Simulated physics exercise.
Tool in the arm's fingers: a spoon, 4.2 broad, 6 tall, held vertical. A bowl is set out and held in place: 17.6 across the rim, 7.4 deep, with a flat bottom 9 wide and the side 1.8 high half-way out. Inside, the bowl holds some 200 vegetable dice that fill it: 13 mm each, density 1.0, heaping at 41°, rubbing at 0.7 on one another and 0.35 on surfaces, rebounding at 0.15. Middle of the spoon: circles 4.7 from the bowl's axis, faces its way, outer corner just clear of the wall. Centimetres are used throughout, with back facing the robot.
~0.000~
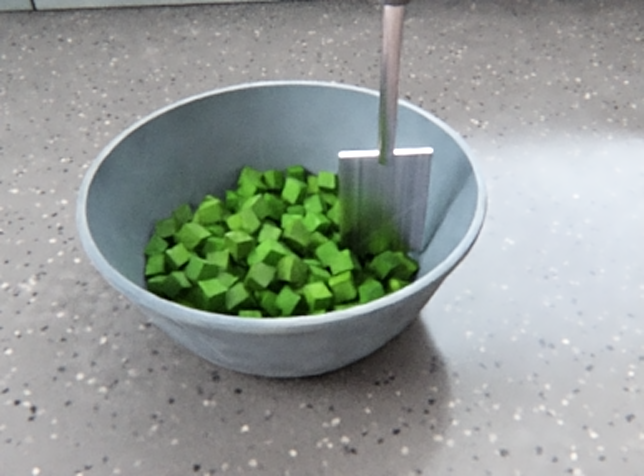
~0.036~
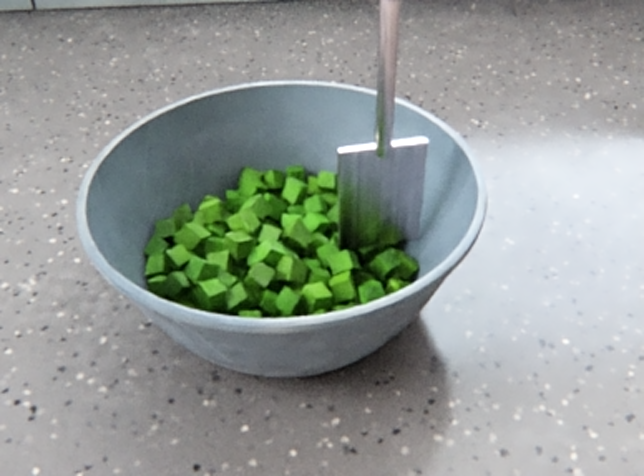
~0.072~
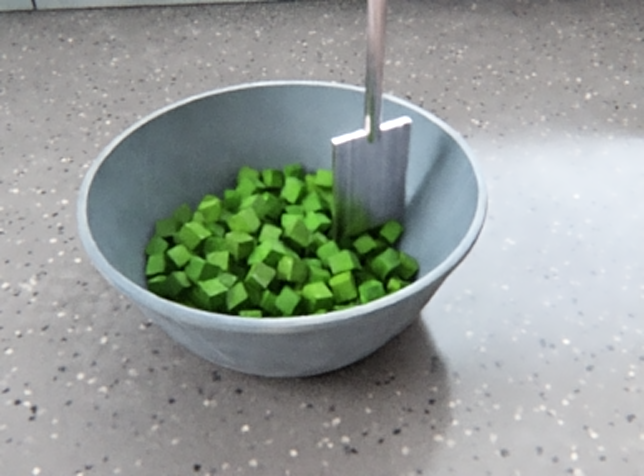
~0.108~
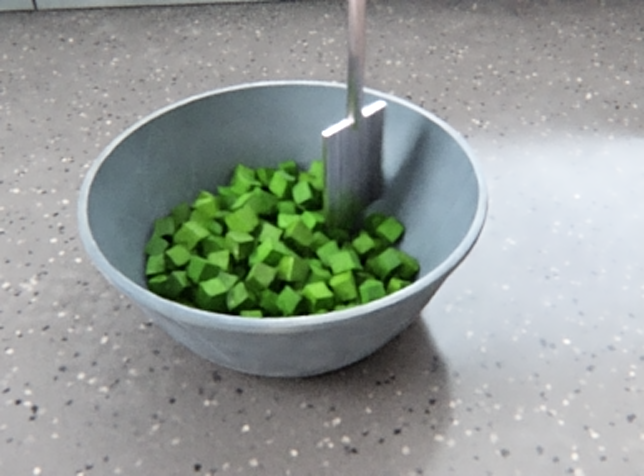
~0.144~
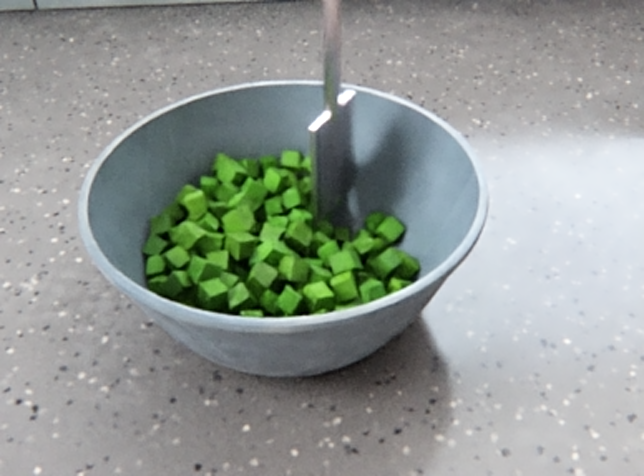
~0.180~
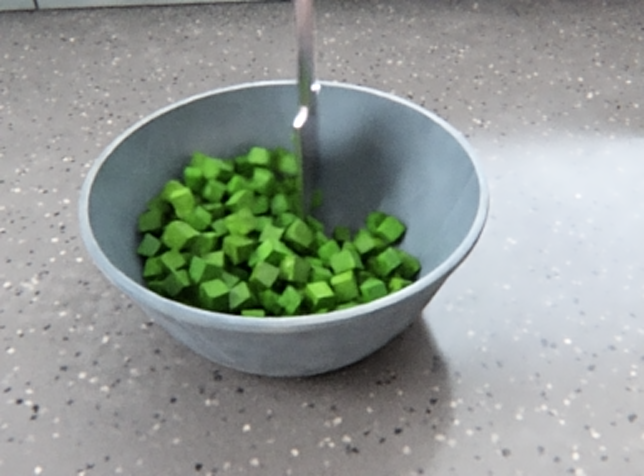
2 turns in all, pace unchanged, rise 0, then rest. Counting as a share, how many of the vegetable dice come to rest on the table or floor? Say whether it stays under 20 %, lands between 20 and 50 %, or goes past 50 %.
It stays under 20 %.
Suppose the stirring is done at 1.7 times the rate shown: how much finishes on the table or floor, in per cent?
That gives some 30 percent.
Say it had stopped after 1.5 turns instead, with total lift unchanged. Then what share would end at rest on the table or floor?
It would be near 5 per cent.
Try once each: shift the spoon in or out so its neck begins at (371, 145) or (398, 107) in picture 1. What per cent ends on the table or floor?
Near 10 and 10 in a hundred, one try each.
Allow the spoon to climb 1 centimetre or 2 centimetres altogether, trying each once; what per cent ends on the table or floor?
Try one: Around 15 %; try two: Around 10 %.
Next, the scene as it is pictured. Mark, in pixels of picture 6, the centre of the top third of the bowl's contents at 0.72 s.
Around (407, 196).
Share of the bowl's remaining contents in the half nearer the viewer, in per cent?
I'd put it at roughly 20 per cent.
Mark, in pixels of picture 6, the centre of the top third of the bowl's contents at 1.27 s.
Roughly pixel (277, 296).
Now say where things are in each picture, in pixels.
The first picture shows the spoon neck at (388, 123), 0° round; upper third of the load around (260, 248), from x 160 to 405, top at y 175; 202 in the bowl.
The second picture shows the spoon neck at (385, 116), 8° round; upper third of the load around (260, 248), from x 160 to 405, top at y 175.
The third picture shows the spoon neck at (373, 102), 24° round; upper third of the load around (260, 244), from x 160 to 405, top at y 175.
The fourth picture shows the spoon neck at (355, 90), 41° round; upper third of the load around (261, 241), from x 160 to 405, top at y 170.
The fifth picture shows the spoon neck at (332, 81), 58° round; upper third of the load around (246, 236), from x 160 to 405, top at y 145.
The sixth picture shows the spoon neck at (306, 77), 75° round; upper third of the load around (240, 233), from x 150 to 405, top at y 135; 202 in the bowl.
After 0.72 s, 329° round, highest piece 9 above the table; 198 in the bowl, 3 on the table or floor, 1 in flight or on the tool.
After 1.27 s, 223° round, highest piece 9 above the table; 189 in the bowl, 12 on the table or floor, 1 in flight or on the tool.
After 1.74 s, 0° round, highest piece 7 above the table; 178 in the bowl, 24 on the table or floor.
After 2.44 s, 0° round, highest piece 7 above the table; 178 in the bowl, 24 on the table or floor.
In the end, 178 in the bowl, 24 on the table or floor. That is 12 % on the table or floor.
